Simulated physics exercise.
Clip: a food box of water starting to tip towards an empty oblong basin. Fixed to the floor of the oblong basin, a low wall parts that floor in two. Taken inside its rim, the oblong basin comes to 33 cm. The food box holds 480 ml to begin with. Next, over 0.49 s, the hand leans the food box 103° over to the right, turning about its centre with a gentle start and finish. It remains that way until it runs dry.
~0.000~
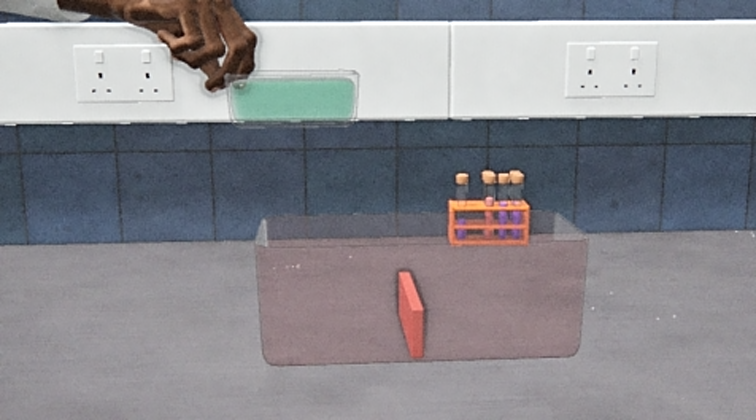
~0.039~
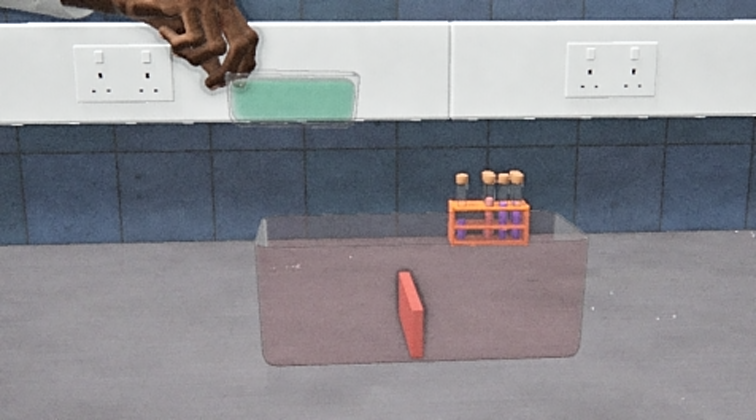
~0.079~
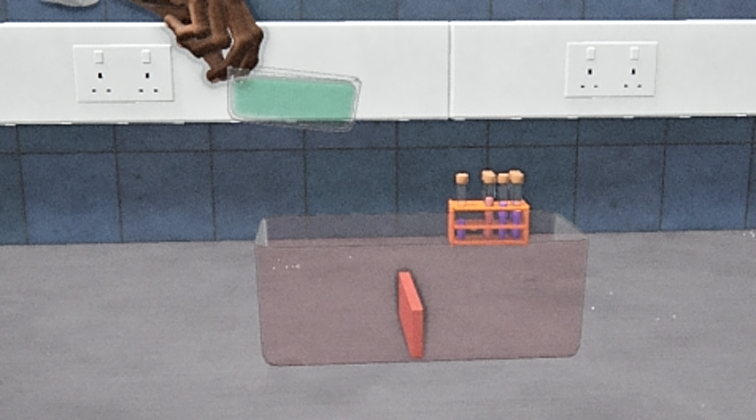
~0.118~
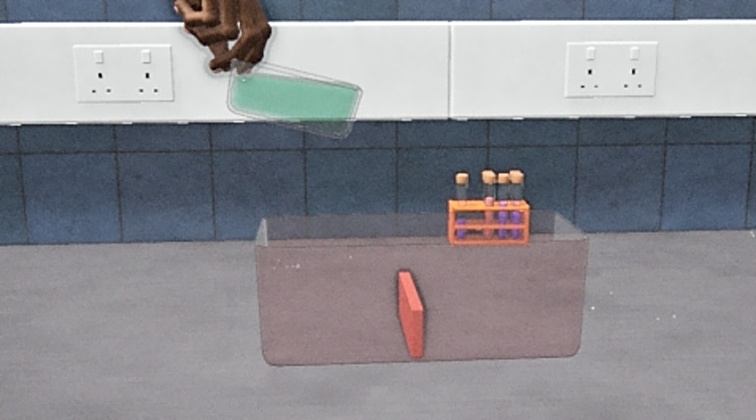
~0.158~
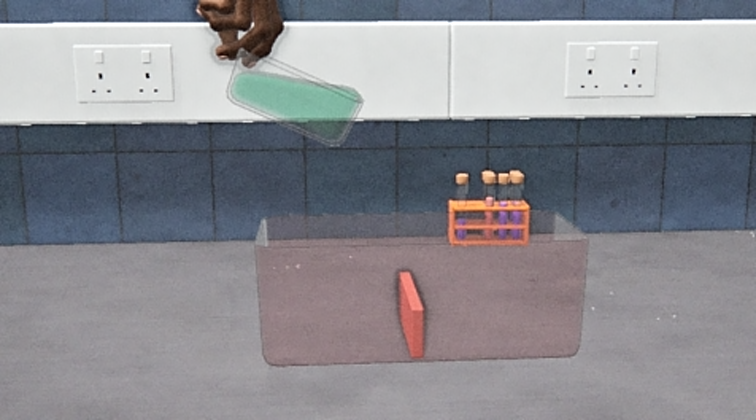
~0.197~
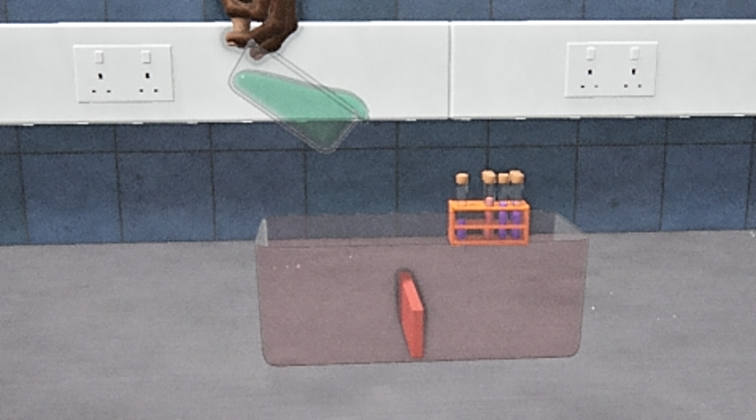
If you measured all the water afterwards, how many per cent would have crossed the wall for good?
Around 47 per cent would have crossed.
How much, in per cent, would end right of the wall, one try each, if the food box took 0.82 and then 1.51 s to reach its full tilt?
In order, 65 and 65 per cent.
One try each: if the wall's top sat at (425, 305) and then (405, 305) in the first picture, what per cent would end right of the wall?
30 % and 65 %.
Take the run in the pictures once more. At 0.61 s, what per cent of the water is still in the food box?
1 %.
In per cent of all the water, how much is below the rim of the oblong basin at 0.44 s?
Some 52 per cent.
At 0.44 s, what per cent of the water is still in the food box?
About 6 percent.
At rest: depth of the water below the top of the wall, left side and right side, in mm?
About 40 mm on the left, about 42 mm on the right.
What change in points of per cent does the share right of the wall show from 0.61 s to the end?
It ends up lower by roughly 1.
By 0.44 s the tilt is 100° and 6 per cent is still to pour, 23 is left of the wall and 29 right of it.
By 0.61 s the tilt is 103° and 1 per cent is still to pour, 46 is left of the wall and 49 right of it.
By 0.79 s the tilt is 103° and 0 per cent is still to pour, 48 is left of the wall and 47 right of it.
By 0.99 s the tilt is 103° and 0 per cent is still to pour, 49 is left of the wall and 47 right of it.
At rest 49 per cent lies left of the wall, 47 right of it and 4 outside.
